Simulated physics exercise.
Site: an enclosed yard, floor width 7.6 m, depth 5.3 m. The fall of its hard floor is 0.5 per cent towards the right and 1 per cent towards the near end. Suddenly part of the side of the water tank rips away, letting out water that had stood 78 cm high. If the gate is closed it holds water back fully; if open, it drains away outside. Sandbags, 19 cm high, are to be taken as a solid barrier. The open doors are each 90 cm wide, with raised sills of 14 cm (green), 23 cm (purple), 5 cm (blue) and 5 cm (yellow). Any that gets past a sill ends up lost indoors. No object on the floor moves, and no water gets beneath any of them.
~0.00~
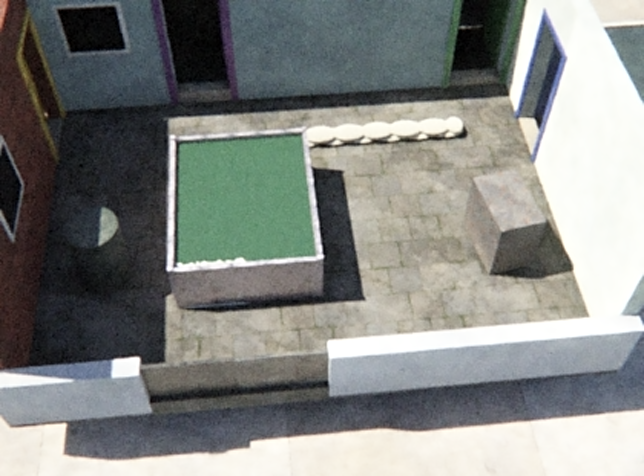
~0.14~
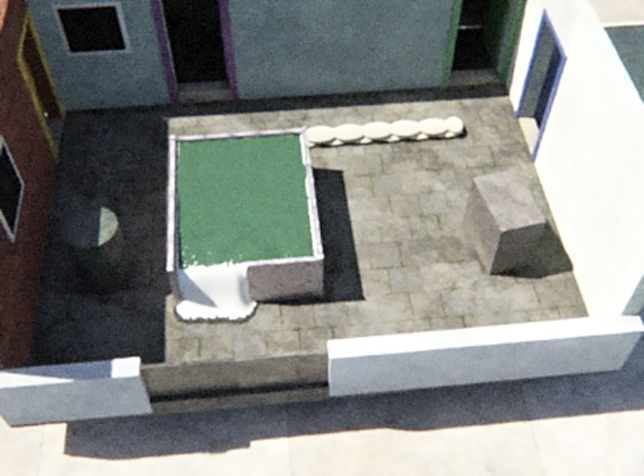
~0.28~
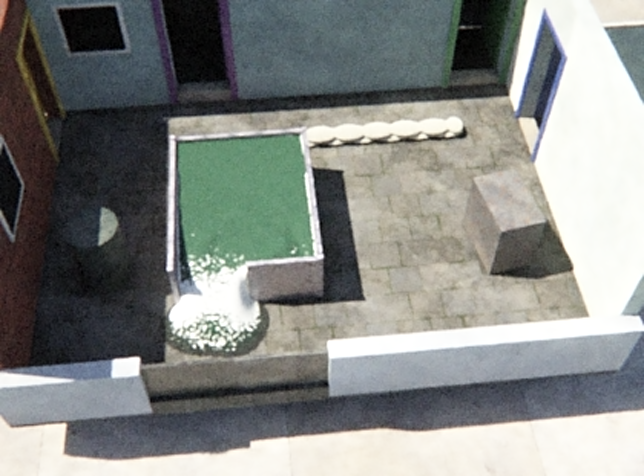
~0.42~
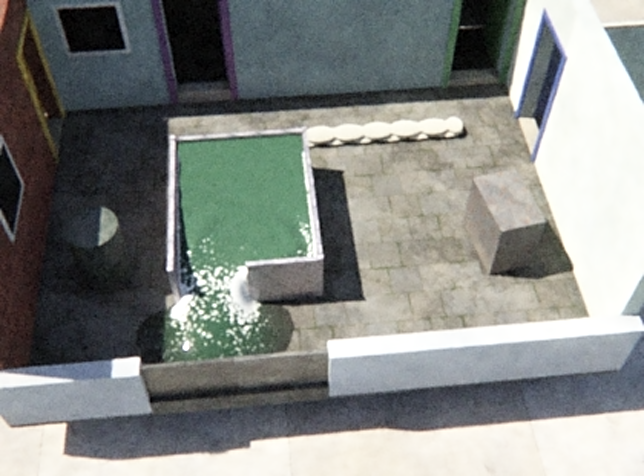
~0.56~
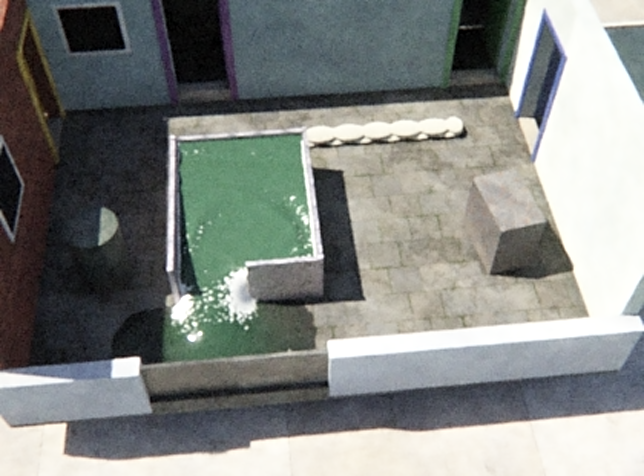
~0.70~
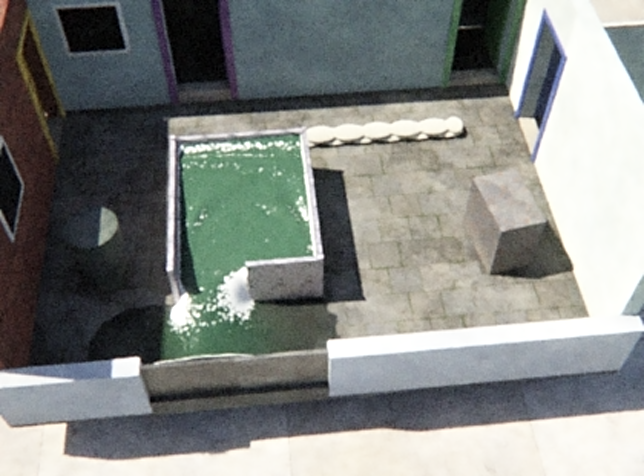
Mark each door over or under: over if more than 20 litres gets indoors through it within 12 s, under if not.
Green door: Under, purple door: Under, blue door: Over, yellow door: Over.
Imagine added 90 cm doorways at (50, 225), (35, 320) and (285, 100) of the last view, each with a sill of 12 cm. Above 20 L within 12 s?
Door 1: Lower; door 2: Higher; door 3: Lower.
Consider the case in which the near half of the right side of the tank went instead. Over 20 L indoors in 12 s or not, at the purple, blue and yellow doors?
Then: Purple short of it, blue beyond it, yellow beyond it.
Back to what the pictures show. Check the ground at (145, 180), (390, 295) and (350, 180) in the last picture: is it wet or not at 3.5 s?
Point 1: Reached; point 2: Reached; point 3: Unreached.
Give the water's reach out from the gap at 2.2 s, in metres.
That's near 5.2 m in a straight line.
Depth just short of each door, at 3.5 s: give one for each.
You'd get green at 0 cm, purple at 0 cm, blue at 0 cm, and yellow at 5 cm.
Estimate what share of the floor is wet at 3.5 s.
I'd say around 60 % is wet.
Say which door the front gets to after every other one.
It would be the green one.
After 1.4 s water covers 15 % of the floor and is deepest (56 cm) near (209, 381); green door not reached, purple door not reached, blue door not reached, yellow door not reached.
After 2.2 s water covers 35 % of the floor and is deepest (48 cm) near (25, 397); green door not reached, purple door not reached, blue door not reached, yellow door not reached.
After 3.5 s water covers 60 % of the floor and is deepest (34 cm) near (209, 381); green door not reached, purple door not reached, blue door not reached, yellow door 5 cm at the sill, 0 L in.
After 7.0 s water covers 95 % of the floor and is deepest (21 cm) near (195, 382); green door 12 cm at the sill, 0 L in, purple door 11 cm at the sill, 0 L in, blue door 6 cm at the sill, 1 L in, yellow door 7 cm at the sill, 35 L in.
After 12.0 s water covers 95 % of the floor and is deepest (16 cm) near (560, 271); green door 9 cm at the sill, 1 L in, purple door 6 cm at the sill, 0 L in, blue door 10 cm at the sill, 89 L in, yellow door 8 cm at the sill, 86 L in.
